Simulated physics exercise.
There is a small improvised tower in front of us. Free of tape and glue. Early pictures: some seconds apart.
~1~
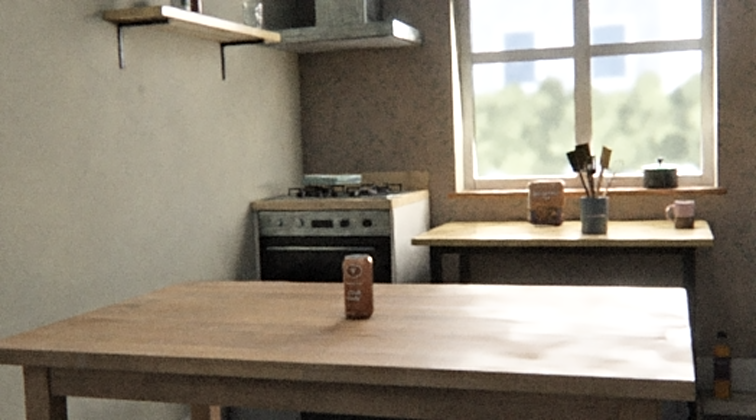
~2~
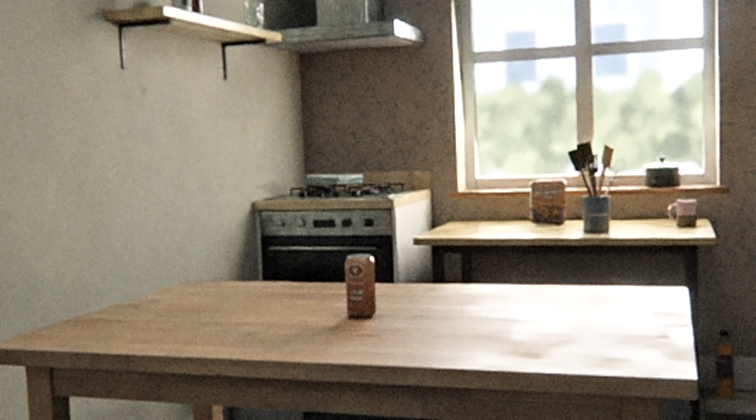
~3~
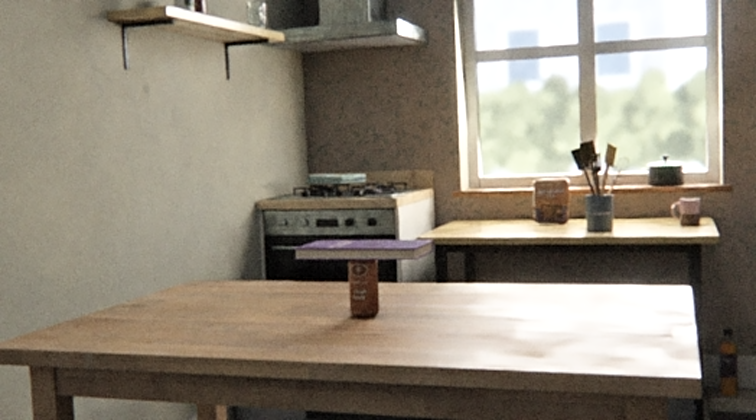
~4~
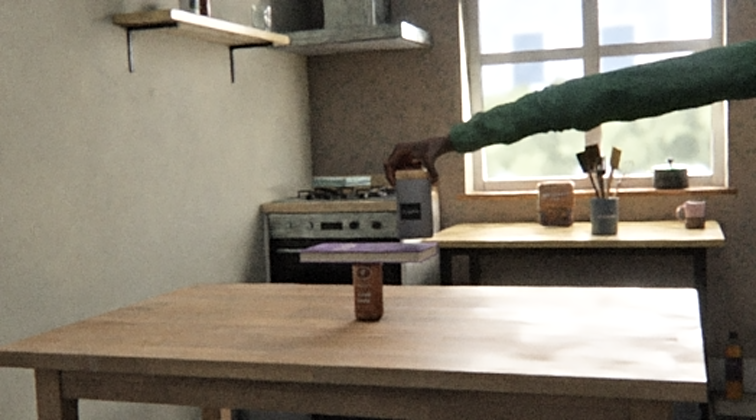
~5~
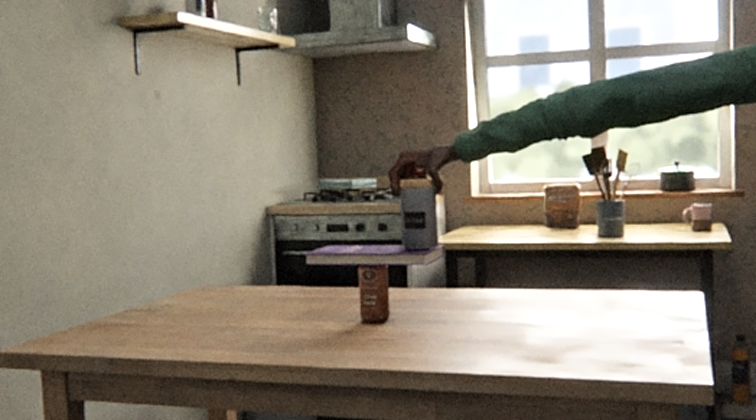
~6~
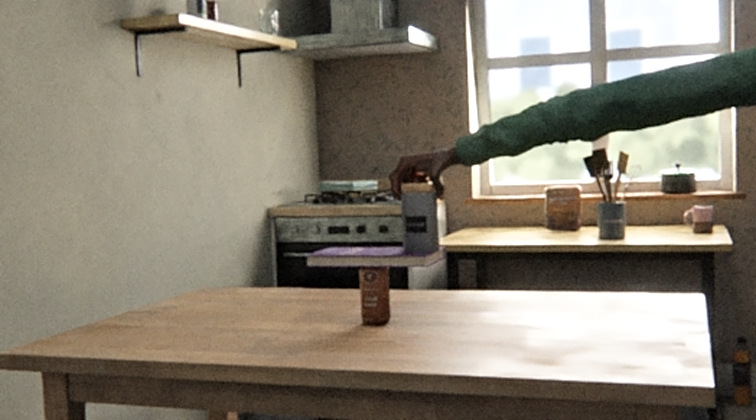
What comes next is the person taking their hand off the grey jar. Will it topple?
Yes.
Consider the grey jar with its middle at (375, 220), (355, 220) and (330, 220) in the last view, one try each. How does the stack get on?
Try 1: Stands; try 2: Stands; try 3: Topples.
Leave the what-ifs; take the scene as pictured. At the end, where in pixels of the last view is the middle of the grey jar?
Around (492, 308).
Then, 0.40 s past the last view, grey jar now fallen; purple book rocked 66° from its first pose.
Then, 0.90 s past the last view, purple book on its side.
Finally, fallen, purple book and grey jar; orange can still in place. Final places as the last picture's camera would see them, grey jar near (492, 308). The stack loses its balance.
